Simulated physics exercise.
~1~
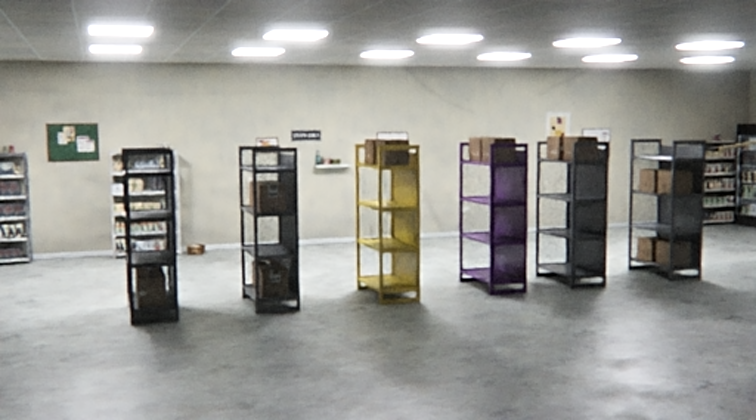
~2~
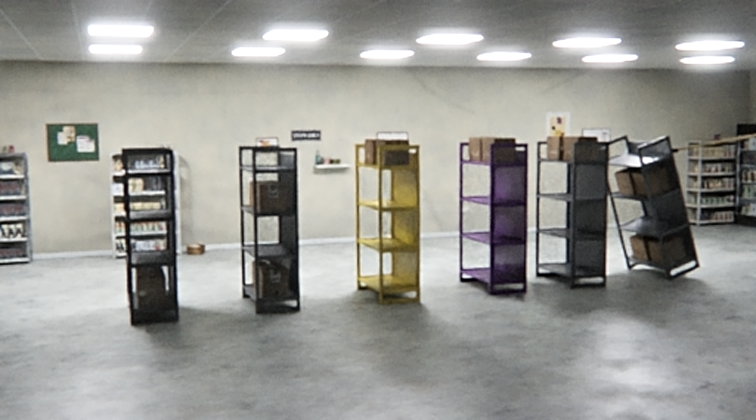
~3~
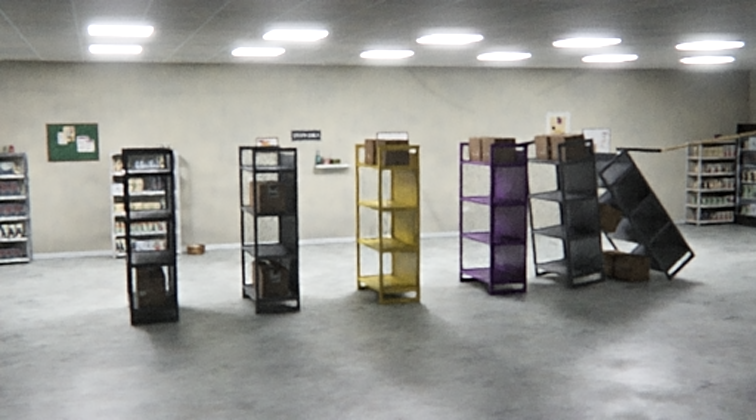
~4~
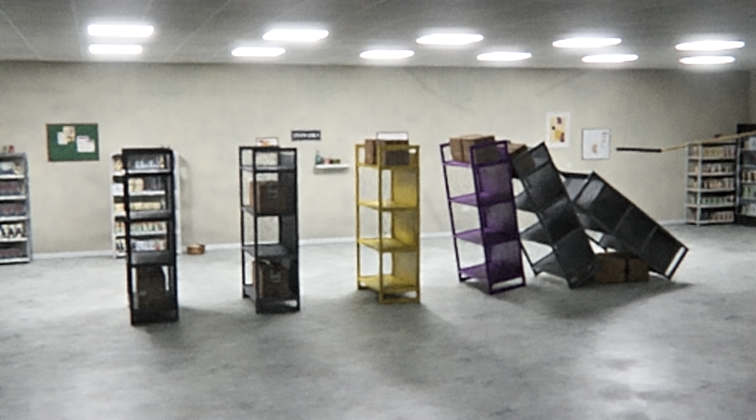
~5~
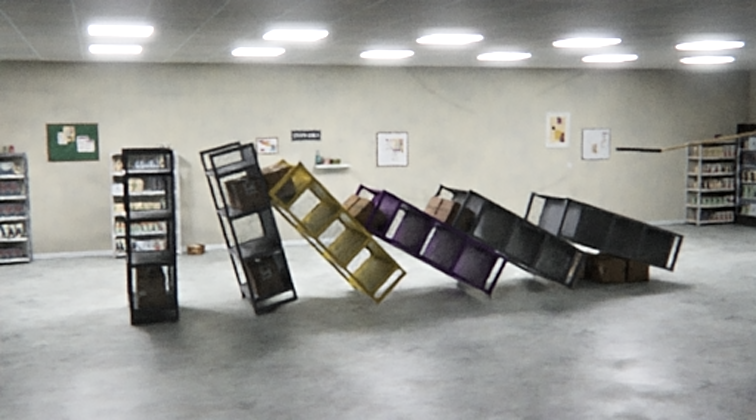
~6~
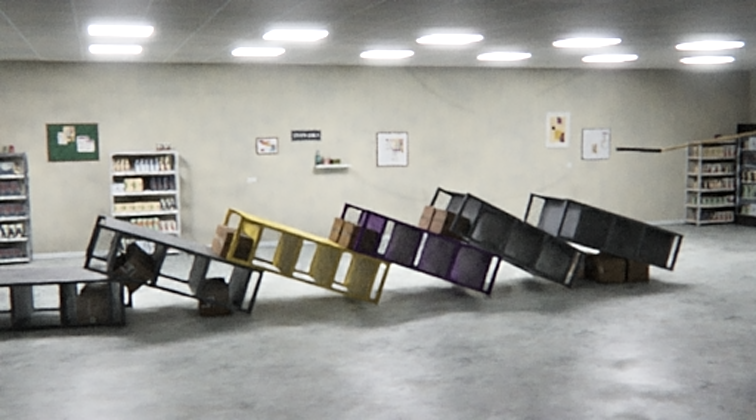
Six open shelf units topple leftward one after another as a pole tips the rightmost, leaving none standing.
